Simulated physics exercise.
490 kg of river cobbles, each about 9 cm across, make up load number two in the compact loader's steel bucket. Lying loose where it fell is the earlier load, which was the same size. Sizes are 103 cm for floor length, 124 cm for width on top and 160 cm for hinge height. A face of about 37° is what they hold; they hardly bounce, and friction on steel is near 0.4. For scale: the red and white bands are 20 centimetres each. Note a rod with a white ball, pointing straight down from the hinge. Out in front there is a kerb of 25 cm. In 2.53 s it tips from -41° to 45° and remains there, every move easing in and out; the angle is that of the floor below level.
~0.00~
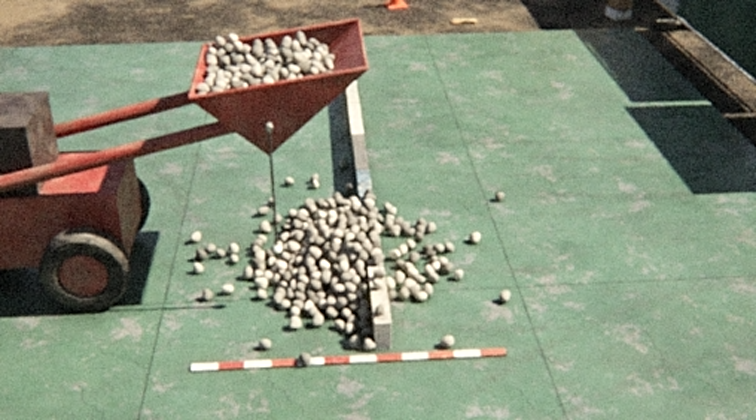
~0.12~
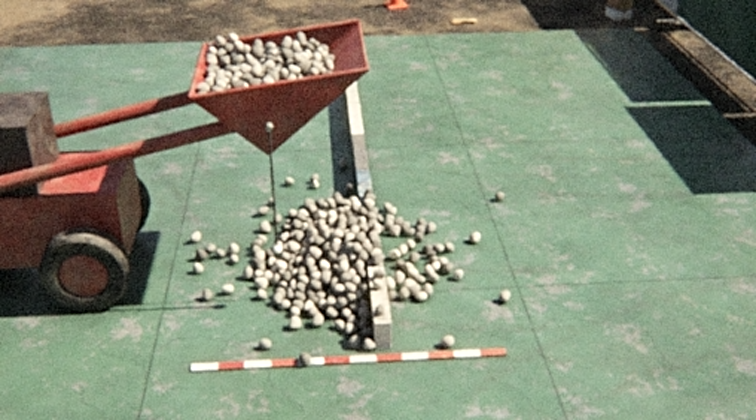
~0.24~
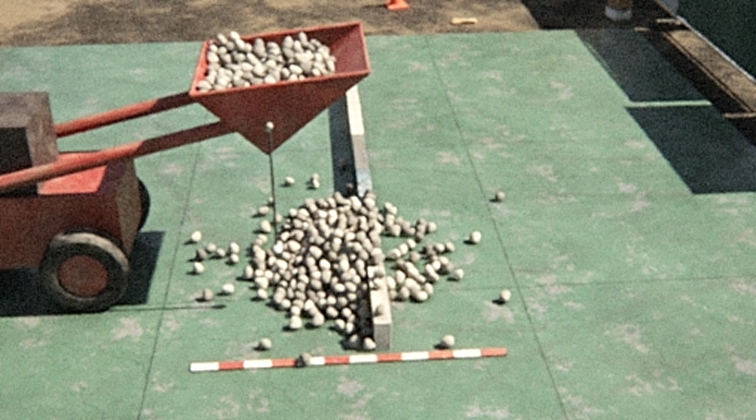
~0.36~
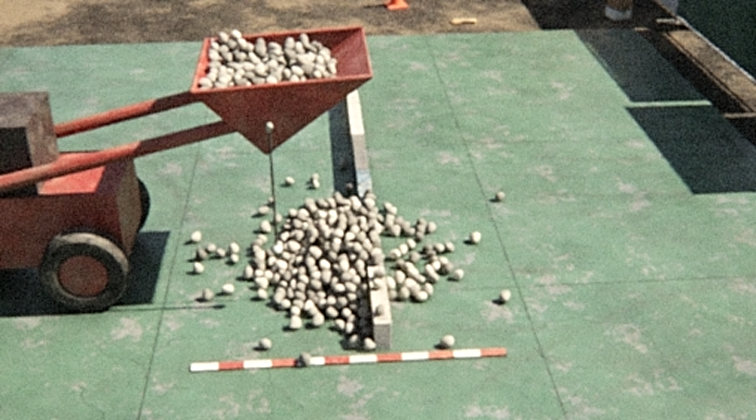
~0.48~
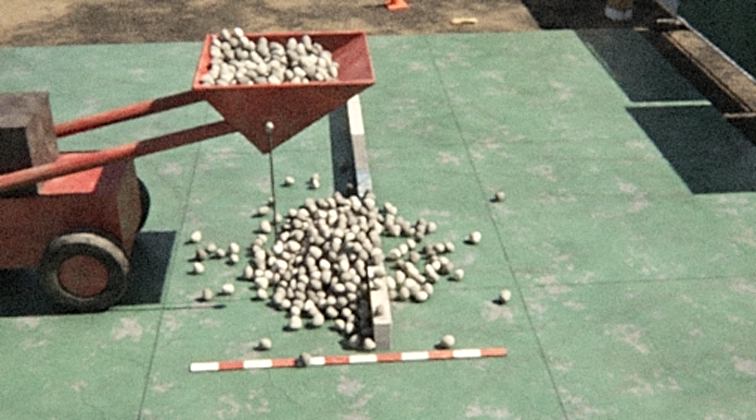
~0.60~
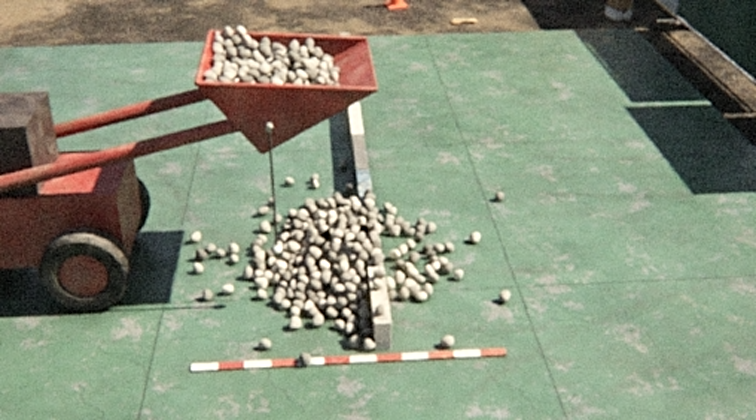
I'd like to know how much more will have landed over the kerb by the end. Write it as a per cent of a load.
Roughly 90 in every hundred.
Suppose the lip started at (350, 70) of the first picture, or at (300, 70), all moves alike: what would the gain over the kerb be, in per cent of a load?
About 70 and 15 per cent.
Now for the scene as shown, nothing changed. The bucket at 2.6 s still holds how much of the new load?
About 5 per cent is held.
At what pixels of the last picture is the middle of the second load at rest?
The middle ends up near (426, 246).
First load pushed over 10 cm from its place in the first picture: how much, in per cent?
Some 10 percent, give or take.
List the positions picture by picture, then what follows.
In the first picture, lip at (368, 69), floor tilted -41°, highest stones at (269, 50). The earlier load is highest near (355, 235), 34 cm above ground level, 90 % on this side of the kerb, 10 % over the kerb.
In the second picture, lip at (368, 70), floor tilted -40°, highest stones at (269, 50); the stones move at 0.0 m/s on average.
In the third picture, lip at (370, 72), floor tilted -39°, highest stones at (262, 48); the stones move at 0.1 m/s on average.
In the fourth picture, the bucket is at -36°, its lip at (372, 77); the top of the load is at (257, 49); the stones move at 0.1 m/s on average.
In the fifth picture, the bucket is at -33°, its lip at (375, 83); the top of the load is at (238, 44); the stones move at 0.1 m/s on average.
In the sixth picture, lip at (377, 90), floor tilted -29°, highest stones at (229, 40); the stones move at 0.2 m/s on average.
After 1.9 s the floor is at 32°; in per cent of one load, 90 in the bucket, 98 on this side of the kerb, 12 over the kerb; the foremost stones are at (464, 253).
After 2.6 s the floor is at 45°; in per cent of one load, 3 in the bucket, 116 on this side of the kerb, 81 over the kerb; the foremost stones are at (495, 234).
After 3.0 s the floor is at 45°; in per cent of one load, 0 in the bucket, 100 on this side of the kerb, 100 over the kerb; the foremost stones are at (535, 227).
After 5.7 s the floor is at 45°; in per cent of one load, 0 in the bucket, 100 on this side of the kerb, 100 over the kerb; the foremost stones are at (575, 227). Net gain over the kerb, 90.
